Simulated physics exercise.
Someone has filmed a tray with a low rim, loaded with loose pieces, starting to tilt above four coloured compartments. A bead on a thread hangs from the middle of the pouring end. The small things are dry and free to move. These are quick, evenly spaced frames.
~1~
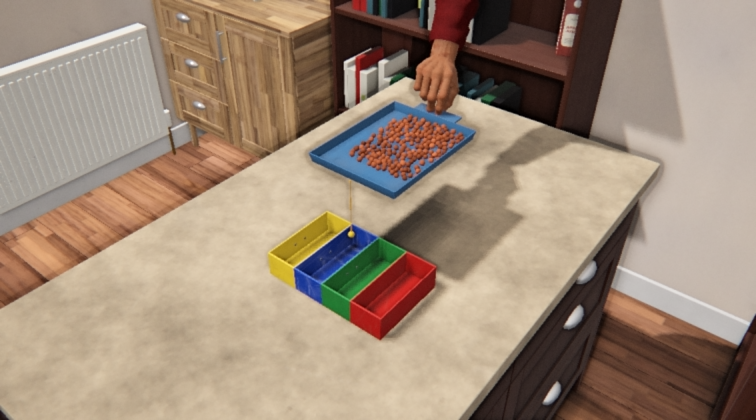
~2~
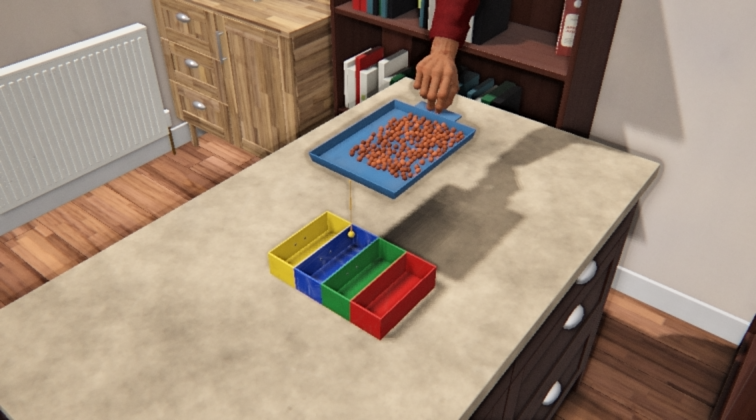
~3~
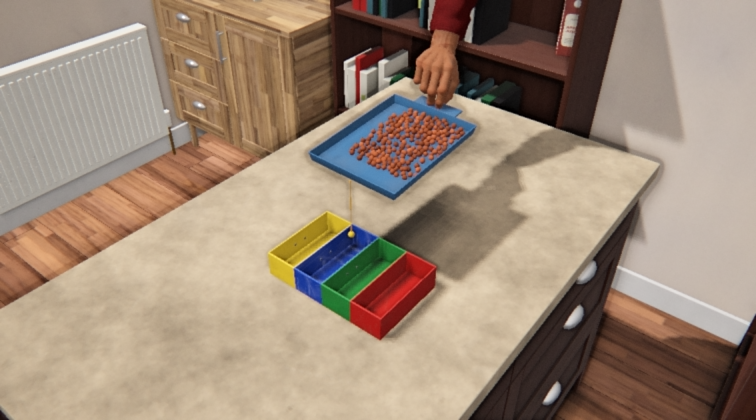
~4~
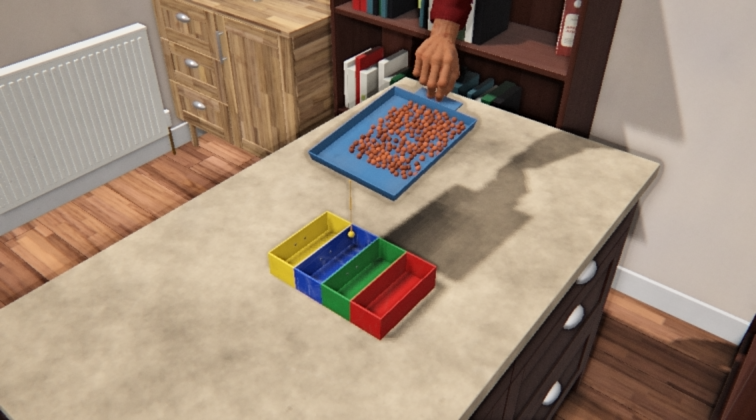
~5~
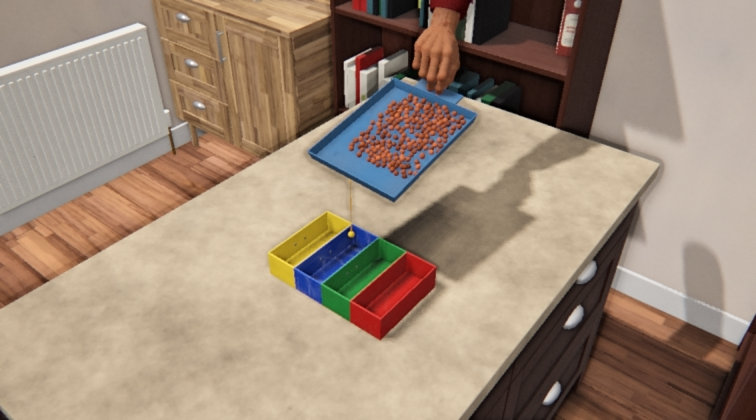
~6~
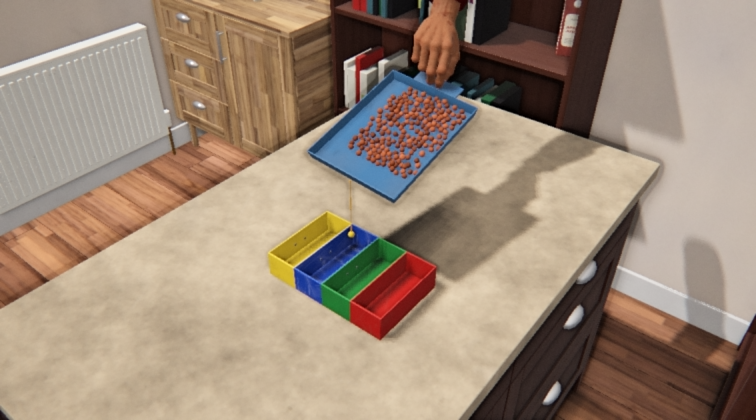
A blue tray of small reddish-brown pellets is held over a pale stone-topped counter, seen from above at an angle, with a radiator, wooden cabinet and bookshelf behind. Below it sit yellow, blue, green and red compartments, left to right, and a yellow bead hangs on a thread. The hand gently raises the tray's far end, tilting it toward its lower right corner, while the camera stays still.
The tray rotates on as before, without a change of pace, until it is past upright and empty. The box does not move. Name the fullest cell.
The green cell gets the most.
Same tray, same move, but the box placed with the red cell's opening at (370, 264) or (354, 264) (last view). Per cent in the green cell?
First some 20, then 20 per cent.
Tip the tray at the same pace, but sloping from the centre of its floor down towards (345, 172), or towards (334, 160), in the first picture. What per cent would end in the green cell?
The first gives 10 %, the second 0 %.
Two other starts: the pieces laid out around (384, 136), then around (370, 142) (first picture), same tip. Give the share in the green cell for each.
Near 70 % and 50 %.
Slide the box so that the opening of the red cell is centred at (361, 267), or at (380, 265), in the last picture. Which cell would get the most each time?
The first try: The red one. The second: The cell in red.
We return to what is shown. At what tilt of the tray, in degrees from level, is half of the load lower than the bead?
At some 115 degrees.
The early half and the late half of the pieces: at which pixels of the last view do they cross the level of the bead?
Early half (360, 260), late half (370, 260).
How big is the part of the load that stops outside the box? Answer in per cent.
Roughly 0 in a hundred.
Shortly afterwards, tray tipped steeply; all but a few on the tray; only a few falling or outside the box.
Next, tray tipped past a quarter turn; all but a few on the tray; only a few in the blue cell.
Some moments later, tray tipped past a quarter turn; near half in the green cell; near a quarter in the blue cell; near a quarter in the red cell; only a few in the yellow cell; only a few falling or outside the box.
In the end, tray tipped past a quarter turn; near half in the green cell; near a quarter in the blue cell; near a quarter in the red cell; only a few in the yellow cell; only a few outside the box.
